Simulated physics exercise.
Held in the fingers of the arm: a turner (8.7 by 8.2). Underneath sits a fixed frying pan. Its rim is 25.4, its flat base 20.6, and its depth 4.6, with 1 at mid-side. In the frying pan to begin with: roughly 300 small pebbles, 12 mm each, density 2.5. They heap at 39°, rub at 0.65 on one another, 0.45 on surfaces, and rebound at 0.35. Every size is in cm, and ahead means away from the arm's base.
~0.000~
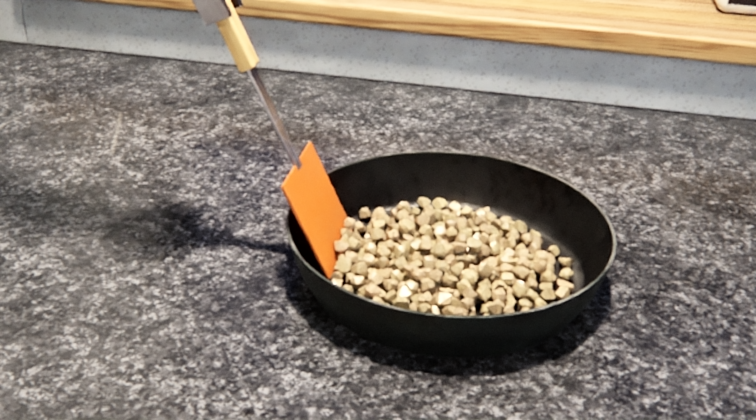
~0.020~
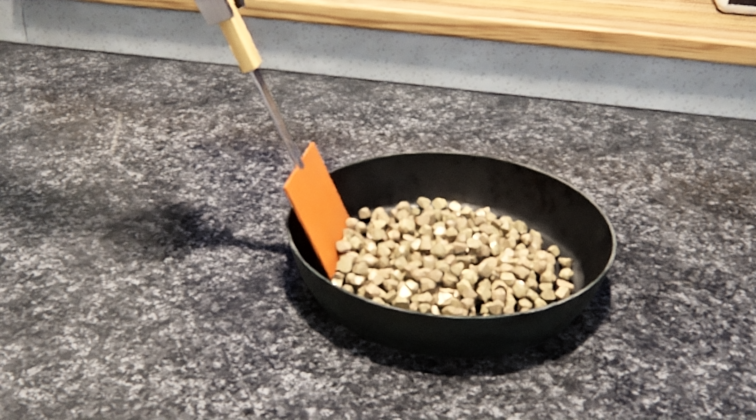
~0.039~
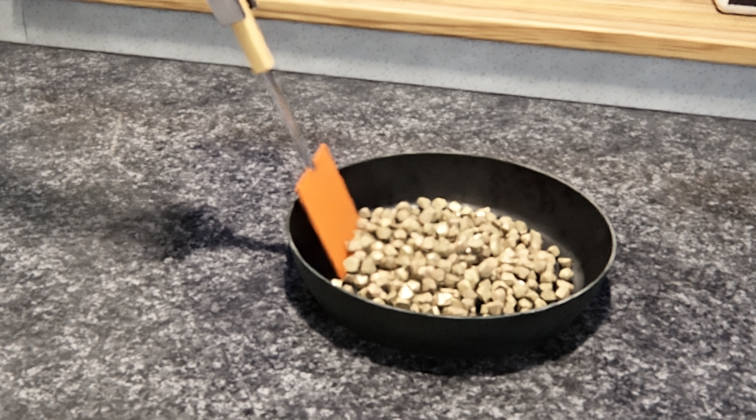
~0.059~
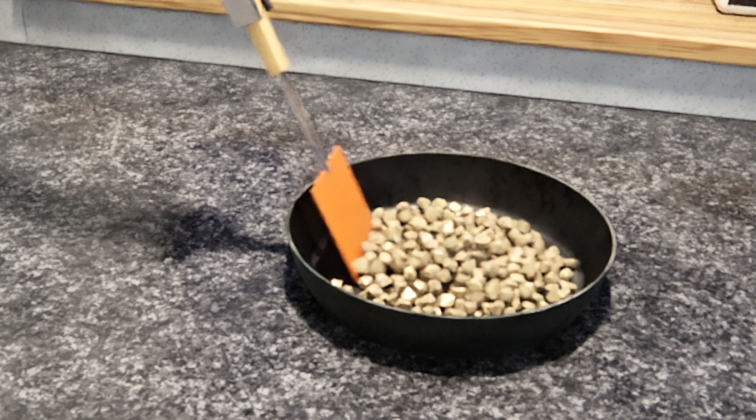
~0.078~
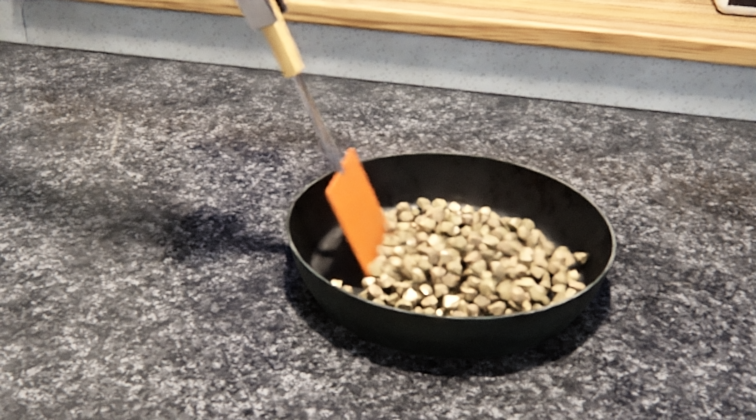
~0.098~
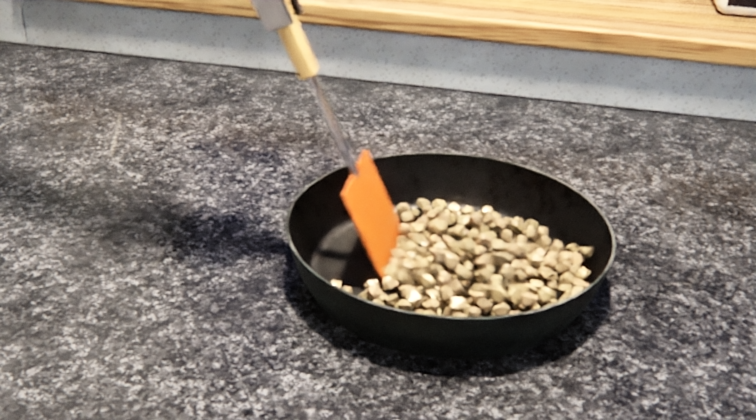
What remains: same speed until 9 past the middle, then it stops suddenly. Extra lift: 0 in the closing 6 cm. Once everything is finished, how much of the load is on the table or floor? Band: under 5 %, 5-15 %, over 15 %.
5-15 %.
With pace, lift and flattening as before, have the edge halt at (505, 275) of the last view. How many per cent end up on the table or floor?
Something close to 0 in a hundred.
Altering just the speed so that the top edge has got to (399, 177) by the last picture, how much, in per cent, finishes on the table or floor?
That share would be about 20 percent.
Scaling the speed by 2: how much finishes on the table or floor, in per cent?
Around 30 percent would finish on the table or floor.
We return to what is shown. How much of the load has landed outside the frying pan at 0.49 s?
6 %.
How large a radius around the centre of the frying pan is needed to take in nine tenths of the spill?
20 cm.
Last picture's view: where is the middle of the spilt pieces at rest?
Roughly (651, 312).
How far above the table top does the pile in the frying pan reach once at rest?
Some 6.0 cm above the table.
By 0.18 s, sloping 65°, highest piece 4 above the table; 301 in the frying pan.
By 0.25 s, sloping 65°, highest piece 5 above the table; 301 in the frying pan.
By 0.49 s, sloping 65°, highest piece 8 above the table; 272 in the frying pan, 21 on the table or floor, 8 on the blade or in flight.
By 1.54 s, sloping 65°, highest piece 6 above the table; 271 in the frying pan, 30 on the table or floor.
Final count, 271 in the frying pan, 30 on the table or floor. That is 10 % on the table or floor.
